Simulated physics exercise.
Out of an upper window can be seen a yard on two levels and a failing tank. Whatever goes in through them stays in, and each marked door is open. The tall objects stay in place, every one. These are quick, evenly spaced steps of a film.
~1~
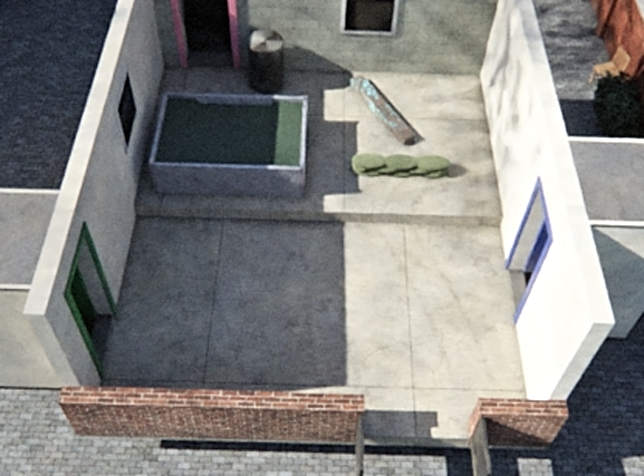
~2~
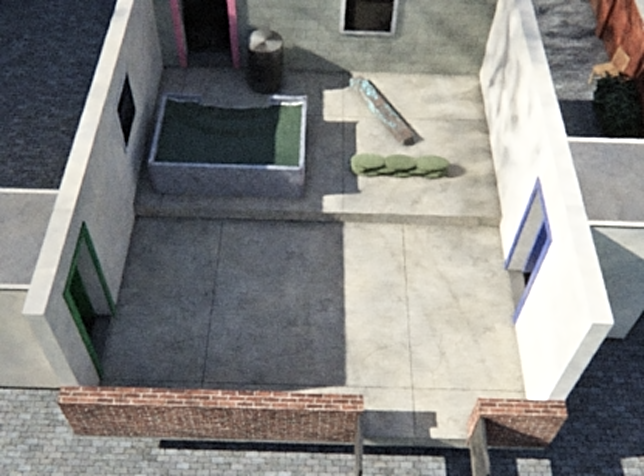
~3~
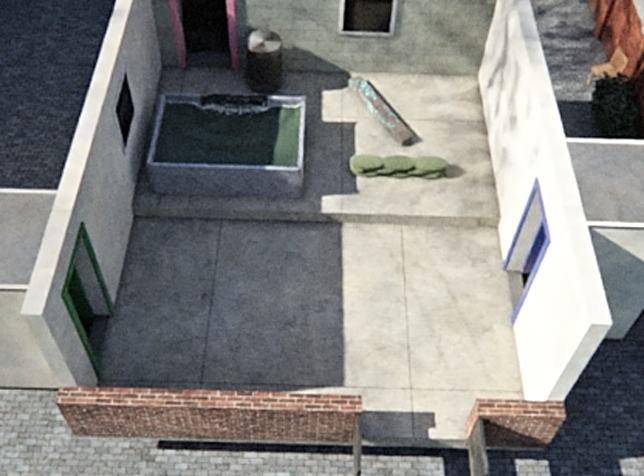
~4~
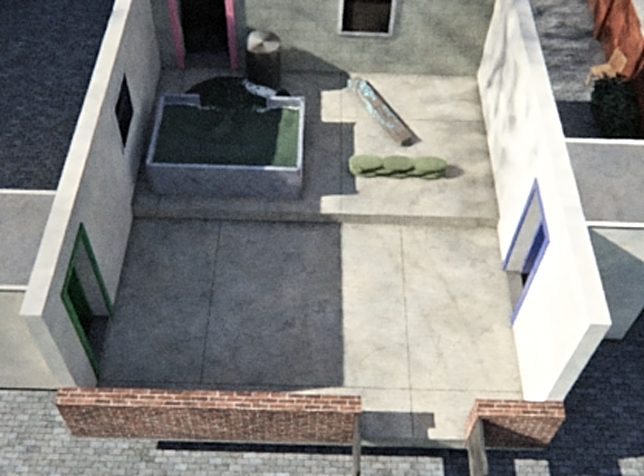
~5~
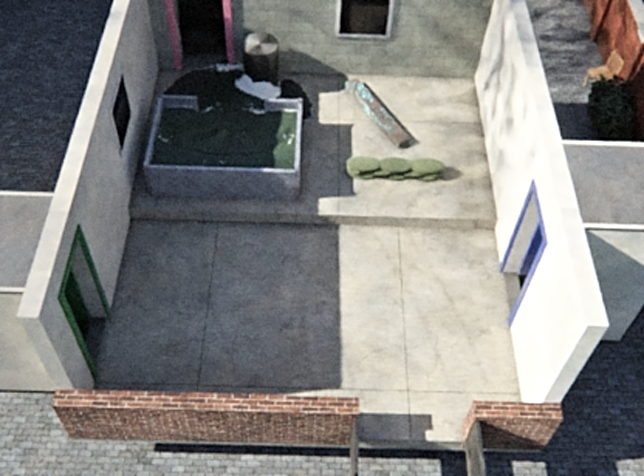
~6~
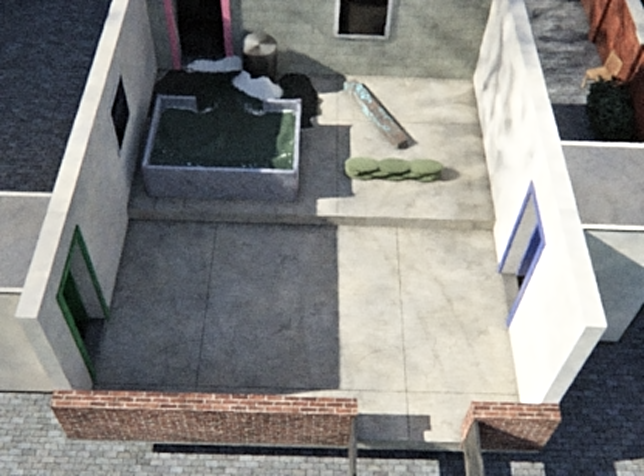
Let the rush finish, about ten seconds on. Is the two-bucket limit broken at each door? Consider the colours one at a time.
Blue door: Limit kept, pink door: Limit broken, green door: Limit kept.
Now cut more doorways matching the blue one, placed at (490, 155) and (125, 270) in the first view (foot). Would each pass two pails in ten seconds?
Lab note, doors in listed order: Over the limit, under the limit.
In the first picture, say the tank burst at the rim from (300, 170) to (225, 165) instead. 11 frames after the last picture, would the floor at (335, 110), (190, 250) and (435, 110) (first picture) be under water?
Bone-dry, bone-dry, bone-dry.
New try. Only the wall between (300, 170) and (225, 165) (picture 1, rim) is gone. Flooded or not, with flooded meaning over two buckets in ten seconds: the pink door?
One by one: Pink door keeps below it.
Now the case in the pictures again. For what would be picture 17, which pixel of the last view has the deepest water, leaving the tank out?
Near (157, 73).
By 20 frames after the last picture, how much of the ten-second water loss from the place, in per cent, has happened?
Somewhere around 85 per cent, I'd say.
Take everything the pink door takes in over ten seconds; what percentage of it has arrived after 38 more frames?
Roughly 100 per cent.
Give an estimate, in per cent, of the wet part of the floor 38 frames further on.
50 %.
A moment on, water covers 10 % of the floor; the blue door not reached, the pink door over two buckets in, the green door not reached.
Next, water covers 20 % of the floor; the blue door not reached, the pink door far over two buckets in, the green door not reached.
Then, water covers 35 % of the floor; the blue door not reached, the pink door far over two buckets in, the green door wet at the sill, nothing in.
Later, water covers 50 % of the floor; the blue door wet at the sill, nothing in, the pink door far over two buckets in, the green door wet at the sill, nothing in.
In the end, water covers 75 % of the floor; the blue door wet at the sill, nothing in, the pink door far over two buckets in, the green door wet at the sill, nothing in.
